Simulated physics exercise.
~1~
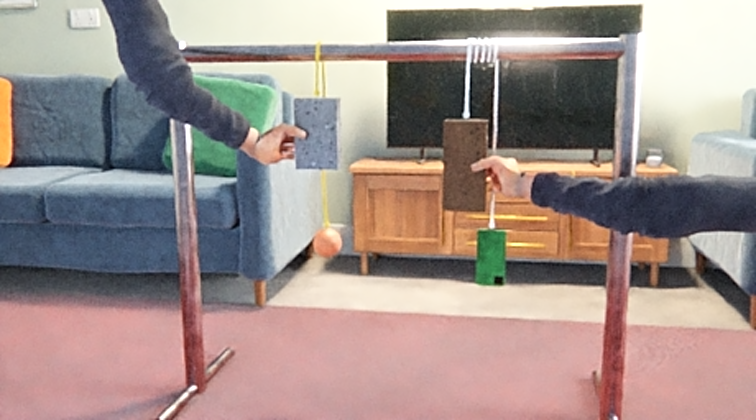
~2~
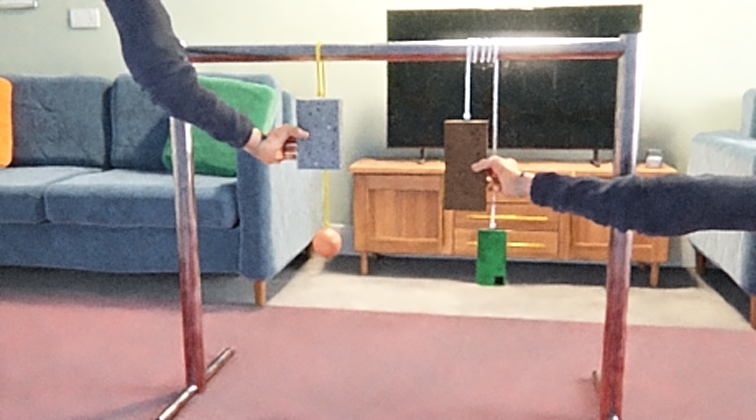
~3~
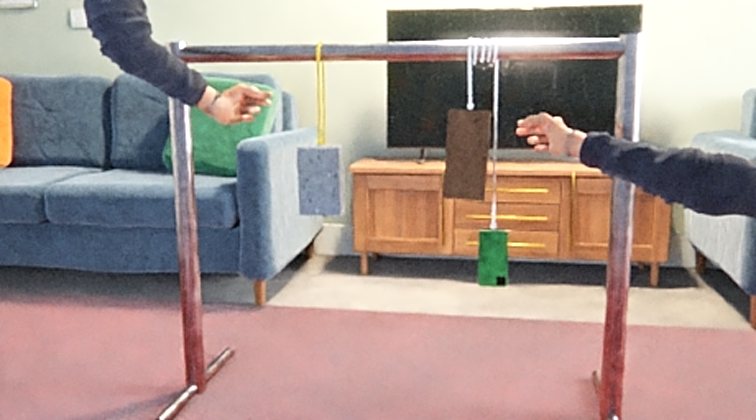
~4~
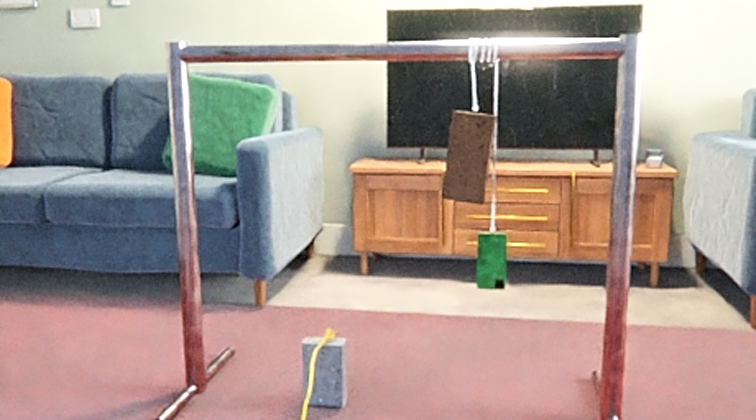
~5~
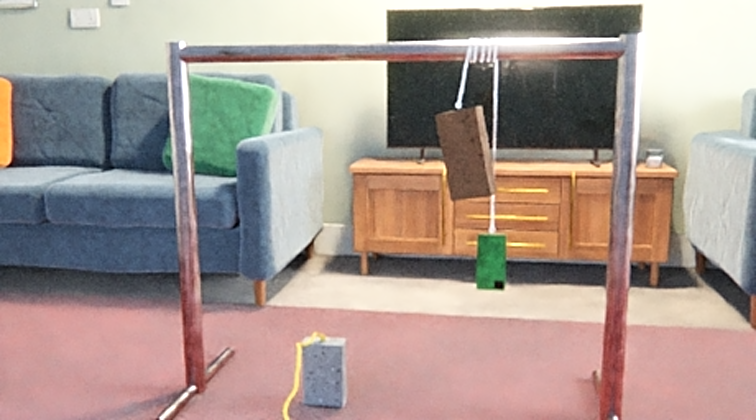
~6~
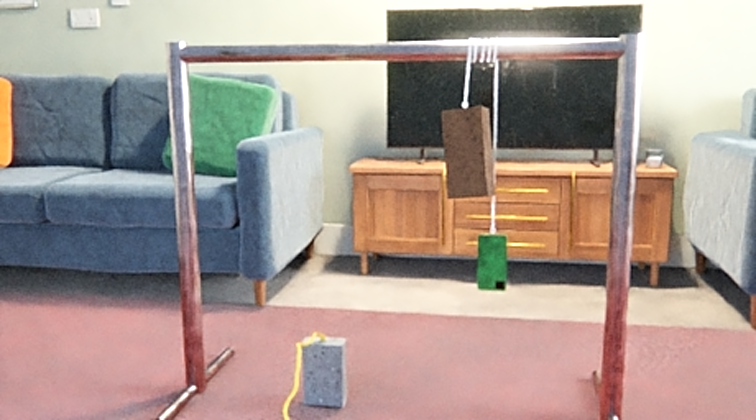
Two hands release a grey block and a brown brick; only the grey one falls.
